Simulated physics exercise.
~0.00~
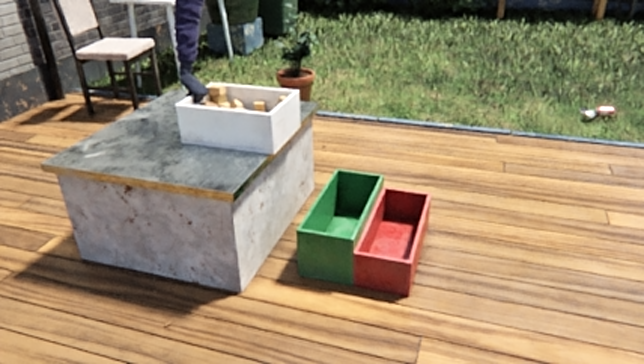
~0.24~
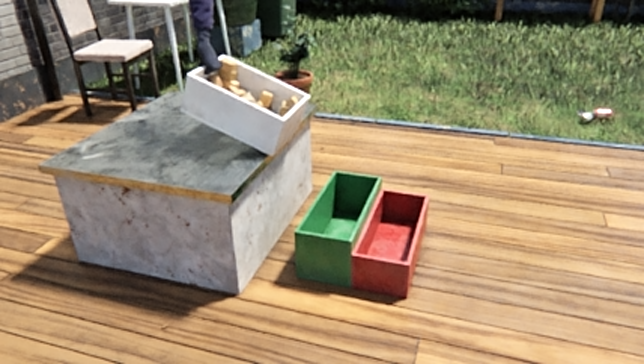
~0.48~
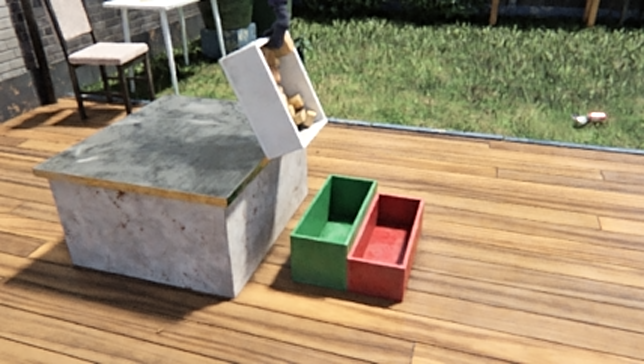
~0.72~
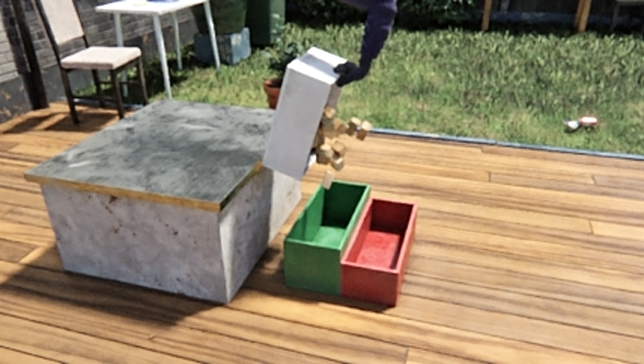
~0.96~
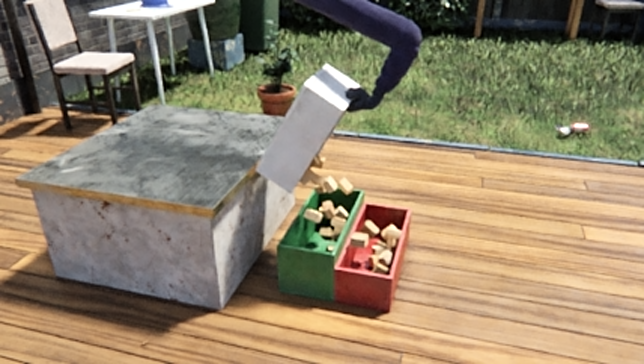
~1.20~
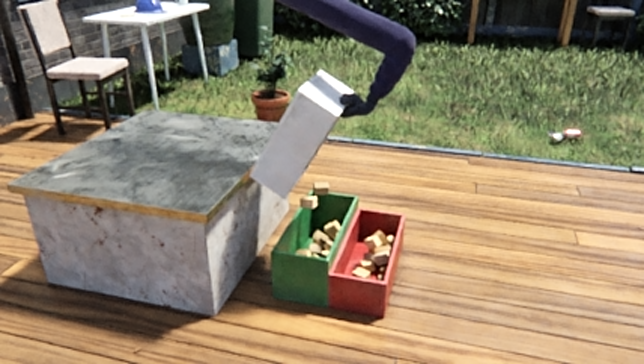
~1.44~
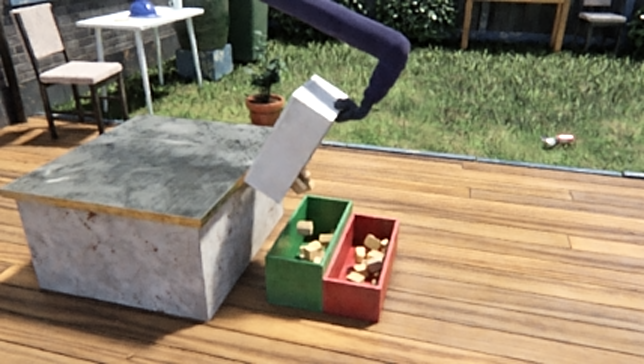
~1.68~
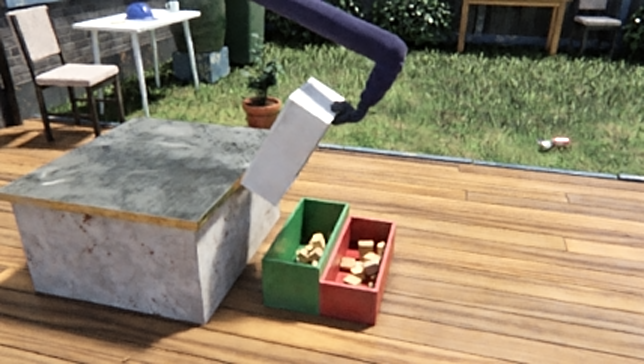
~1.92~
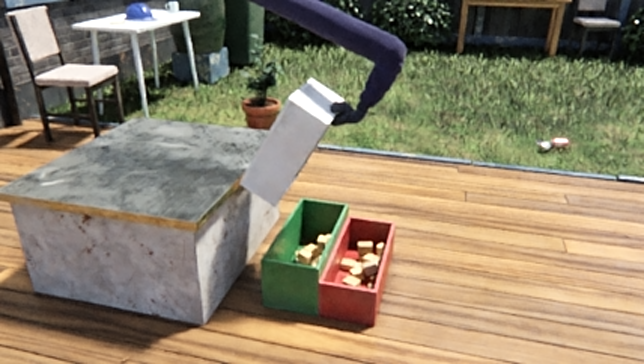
White crate tipping off a stone-sided bench in a dark-sleeved arm's grip, spilling wooden blocks into green and red boxes below.
